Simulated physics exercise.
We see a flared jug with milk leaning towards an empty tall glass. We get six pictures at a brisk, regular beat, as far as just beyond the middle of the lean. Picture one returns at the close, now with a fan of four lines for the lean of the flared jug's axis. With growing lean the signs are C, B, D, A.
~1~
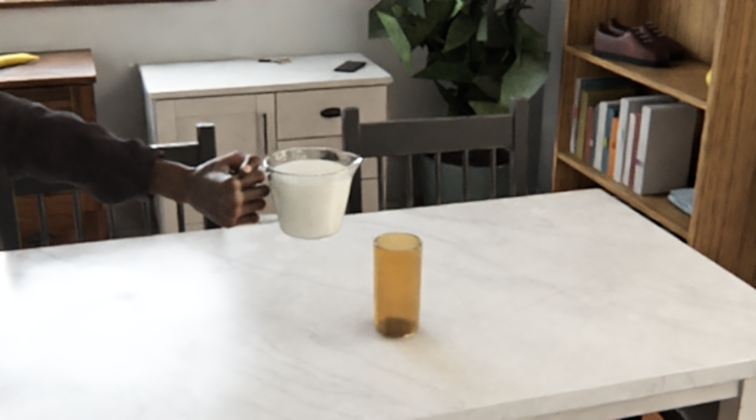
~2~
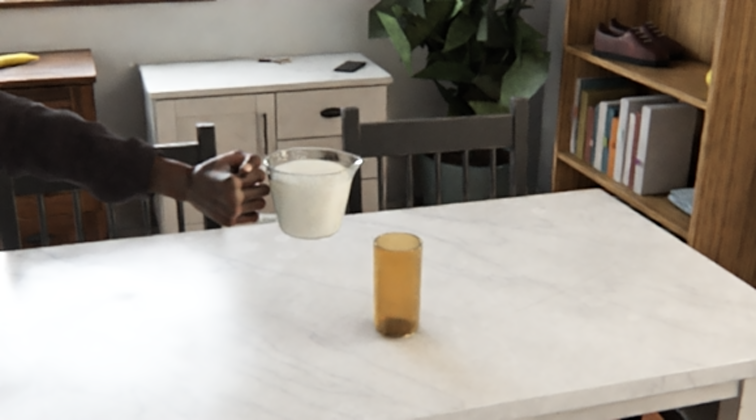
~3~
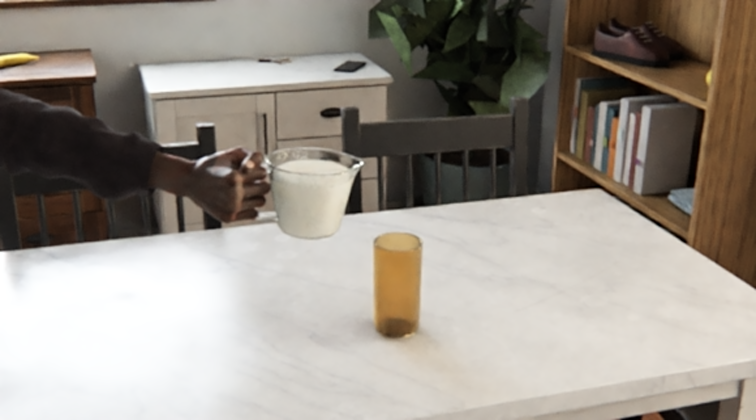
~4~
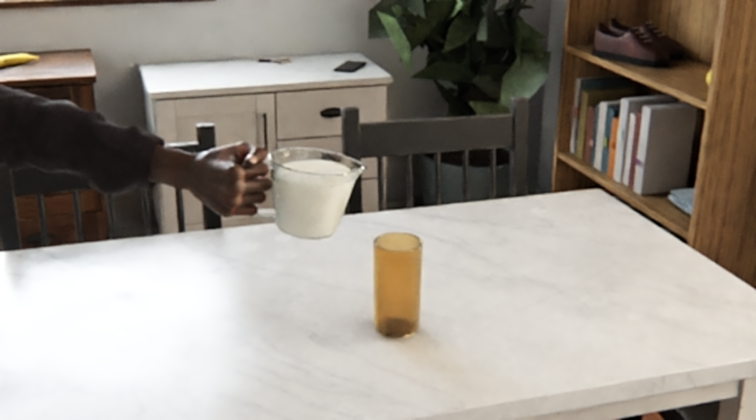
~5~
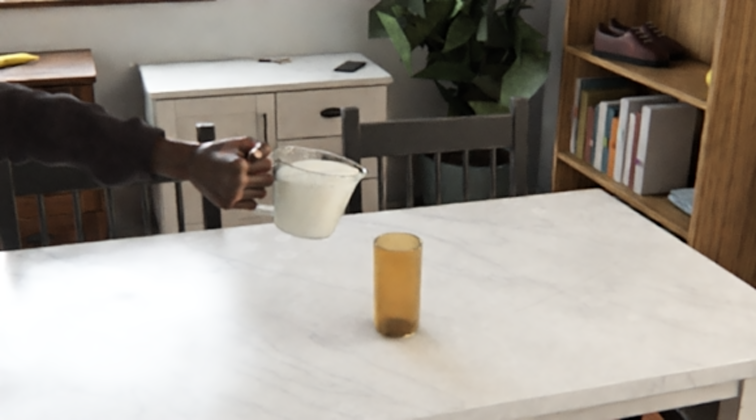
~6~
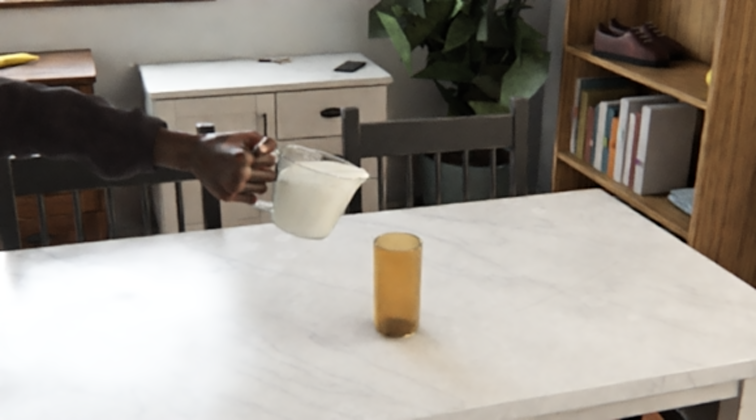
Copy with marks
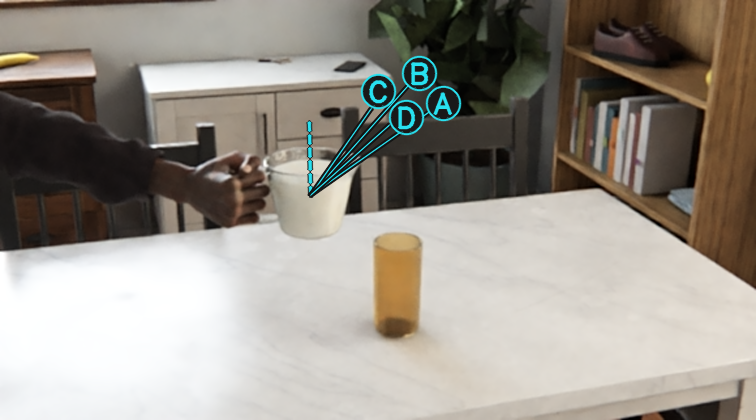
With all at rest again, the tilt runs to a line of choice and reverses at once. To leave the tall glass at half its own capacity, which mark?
B is best.
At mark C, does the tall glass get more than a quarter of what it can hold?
Yes, clearly.
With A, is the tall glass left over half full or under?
Over.
On the marked copy, A at (429, 112); B at (408, 85); C at (371, 108); D at (389, 124).
Choosing A, the tall glass ends with about 82 % of what it can hold.
Choosing B, the tall glass ends with about 50 % of what it can hold.
Choosing C, the tall glass ends with about 36 % of what it can hold.
Choosing D, the tall glass ends with about 66 % of what it can hold.
